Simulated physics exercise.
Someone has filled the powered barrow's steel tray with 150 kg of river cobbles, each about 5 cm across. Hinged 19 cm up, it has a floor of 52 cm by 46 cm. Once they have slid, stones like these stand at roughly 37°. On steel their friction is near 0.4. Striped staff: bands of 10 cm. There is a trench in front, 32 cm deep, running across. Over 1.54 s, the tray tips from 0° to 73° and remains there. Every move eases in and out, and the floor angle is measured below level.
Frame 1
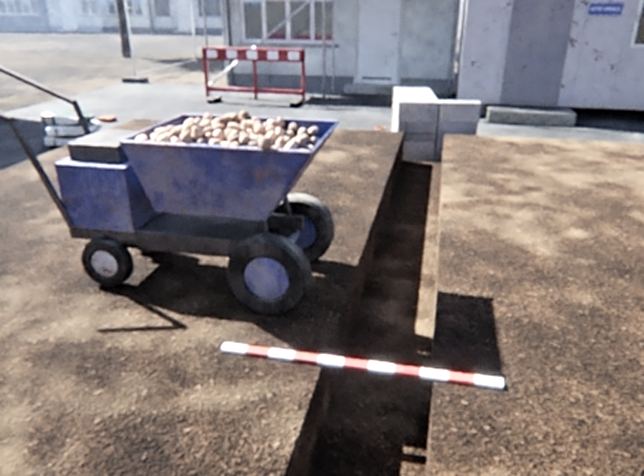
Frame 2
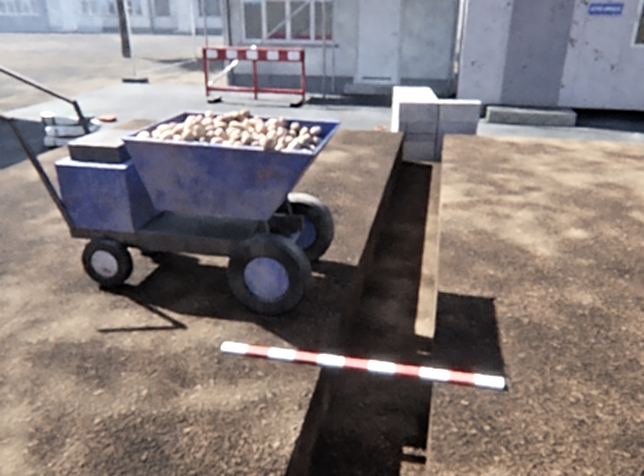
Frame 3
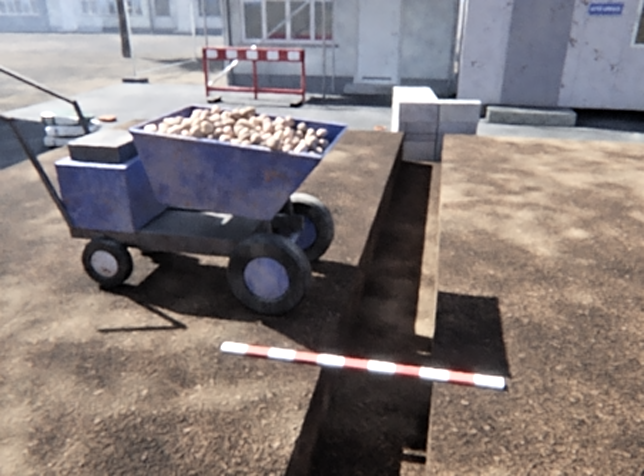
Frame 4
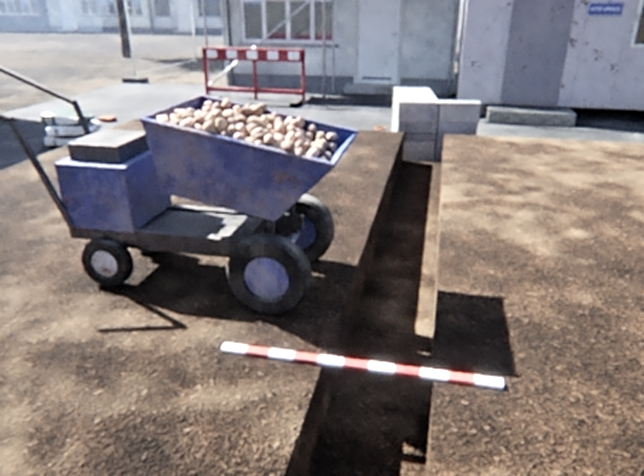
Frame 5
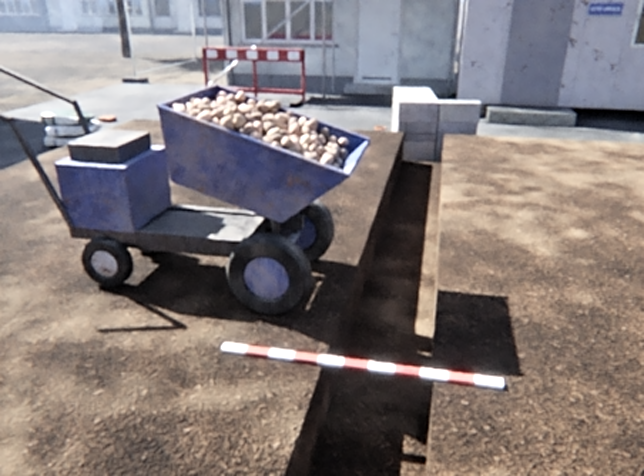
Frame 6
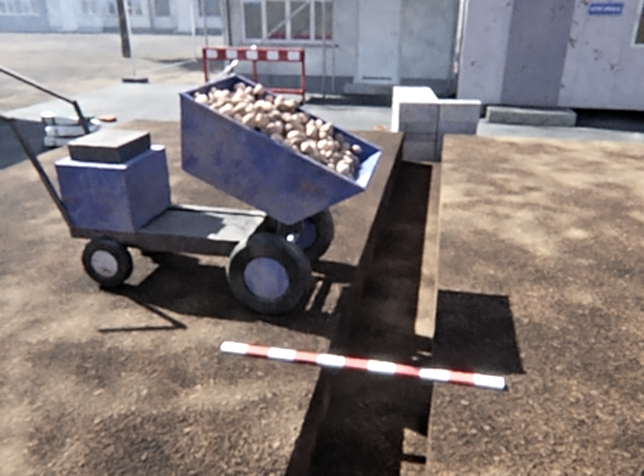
A blue powered barrow heaped with pale, rounded cobbles stands at left on sunlit brown ground, seen from slightly above by a still camera. A narrow, dark trench runs away beside it toward pale blocks, with a red-and-white striped staff across its near part and a matching barrier and grey buildings behind. The tray tilts steadily forward to the right, its back rising while the wheels stay put.
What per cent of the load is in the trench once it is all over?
53 %.
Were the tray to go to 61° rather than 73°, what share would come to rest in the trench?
Then about 35 per cent.
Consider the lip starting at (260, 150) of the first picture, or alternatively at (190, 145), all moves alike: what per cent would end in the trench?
I'd say some 95 per cent and some 70 per cent.
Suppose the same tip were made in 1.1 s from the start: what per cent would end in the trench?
About 50%.
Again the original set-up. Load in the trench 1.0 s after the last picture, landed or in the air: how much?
By that moment, roughly 10 per cent of the load.
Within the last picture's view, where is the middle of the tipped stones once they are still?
Resting centre: About (429, 326).
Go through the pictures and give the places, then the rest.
In the first frame, lip at (310, 153), floor tilted 0°, highest stones at (235, 123).
In the second frame, the tray is at 1°, its lip at (313, 154); the top of the load is at (228, 121).
In the third frame, the tray is at 5°, its lip at (321, 158); the top of the load is at (225, 117).
In the fourth frame, lip at (334, 165), floor tilted 10°, highest stones at (232, 110).
In the fifth frame, lip at (349, 176), floor tilted 17°, highest stones at (222, 104).
In the sixth frame, lip at (364, 190), floor tilted 25°, highest stones at (238, 95).
Then, 0.6 s after the last picture the floor is at 62°, 98 % in the tray, 2 % in the trench; the foremost stones are at (436, 260).
Then, 1.0 s after the last picture the floor is at 73°, 54 % in the tray, 12 % in the trench, 34 % past the trench; the foremost stones are at (561, 294).
Then, 1.4 s after the last picture the floor is at 73°, 27 % in the tray, 24 % in the trench, 49 % past the trench; the foremost stones are past the picture's edge.
Then, 3.3 s after the last picture the floor is at 73°, 0 % in the tray, 53 % in the trench, 47 % past the trench; the foremost stones are past the picture's edge.
